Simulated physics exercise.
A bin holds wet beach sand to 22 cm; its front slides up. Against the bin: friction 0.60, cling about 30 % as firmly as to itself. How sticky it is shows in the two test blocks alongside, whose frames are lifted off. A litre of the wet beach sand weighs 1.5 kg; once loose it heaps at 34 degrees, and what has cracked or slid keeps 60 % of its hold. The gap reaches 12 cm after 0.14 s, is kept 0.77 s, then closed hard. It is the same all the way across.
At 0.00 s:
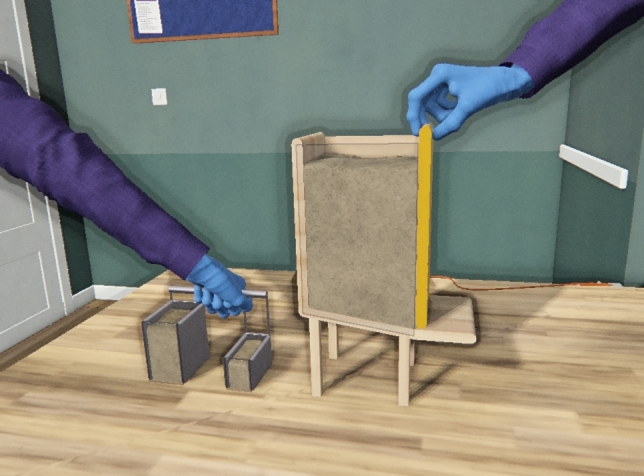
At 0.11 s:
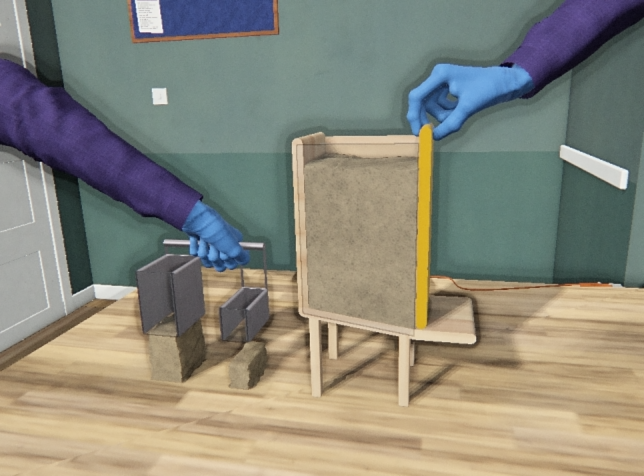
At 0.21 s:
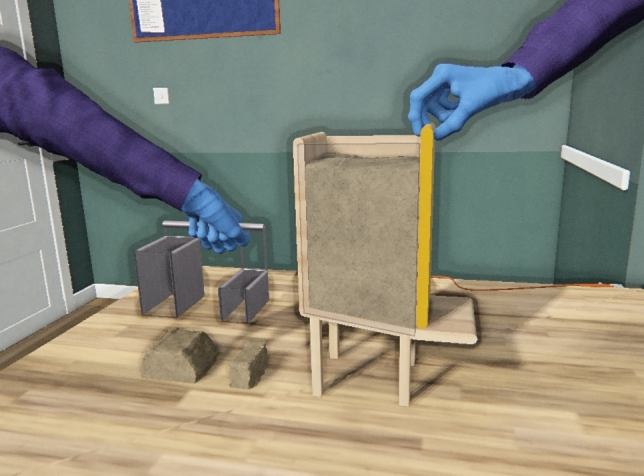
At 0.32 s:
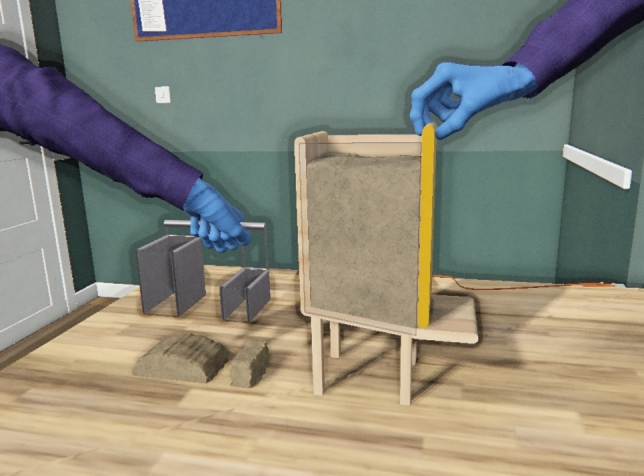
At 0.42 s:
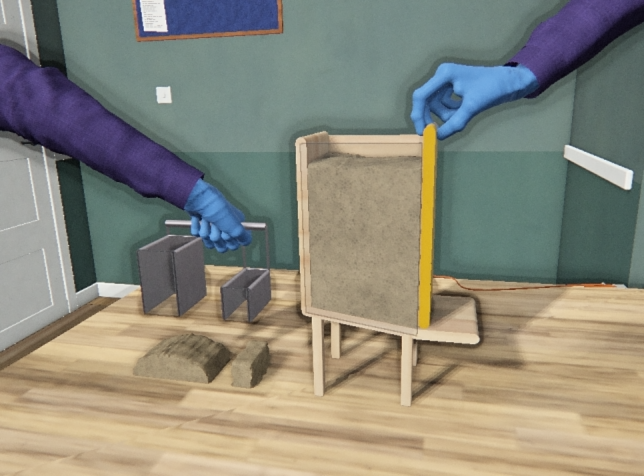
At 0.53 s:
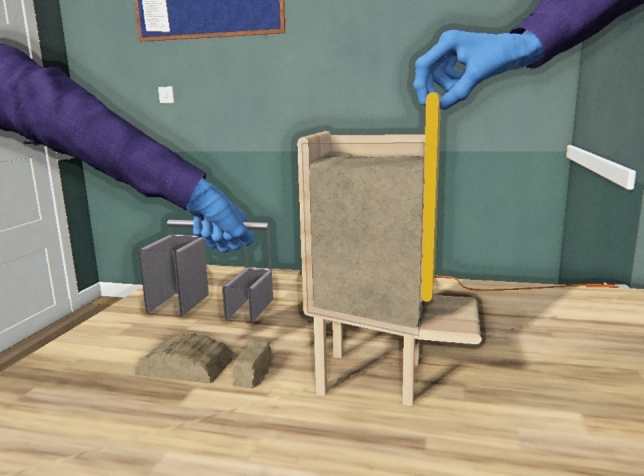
At the start, one gloved hand holds a yellow panel on a wooden bin of sand while another grips a bar joining two casings around sand blocks. The left hand lifts the casings clear, and the larger block slumps into a low mound. Then the right hand raises the yellow panel slightly.
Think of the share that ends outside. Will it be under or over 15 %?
The share that ends outside is over 15 %.
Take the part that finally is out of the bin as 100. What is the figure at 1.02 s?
Some 50 per cent.
By 0.75 s, the hatch is 12 cm open and 5 % is out.
By 1.02 s, the hatch is 12 cm open and 20 % is out.
By 1.28 s, the hatch is 12 cm open and 28 % is out.
By 1.54 s, the hatch is 3.0 cm open and 37 % is out.
By 2.02 s, at the end, the hatch is shut and 38 % is out.
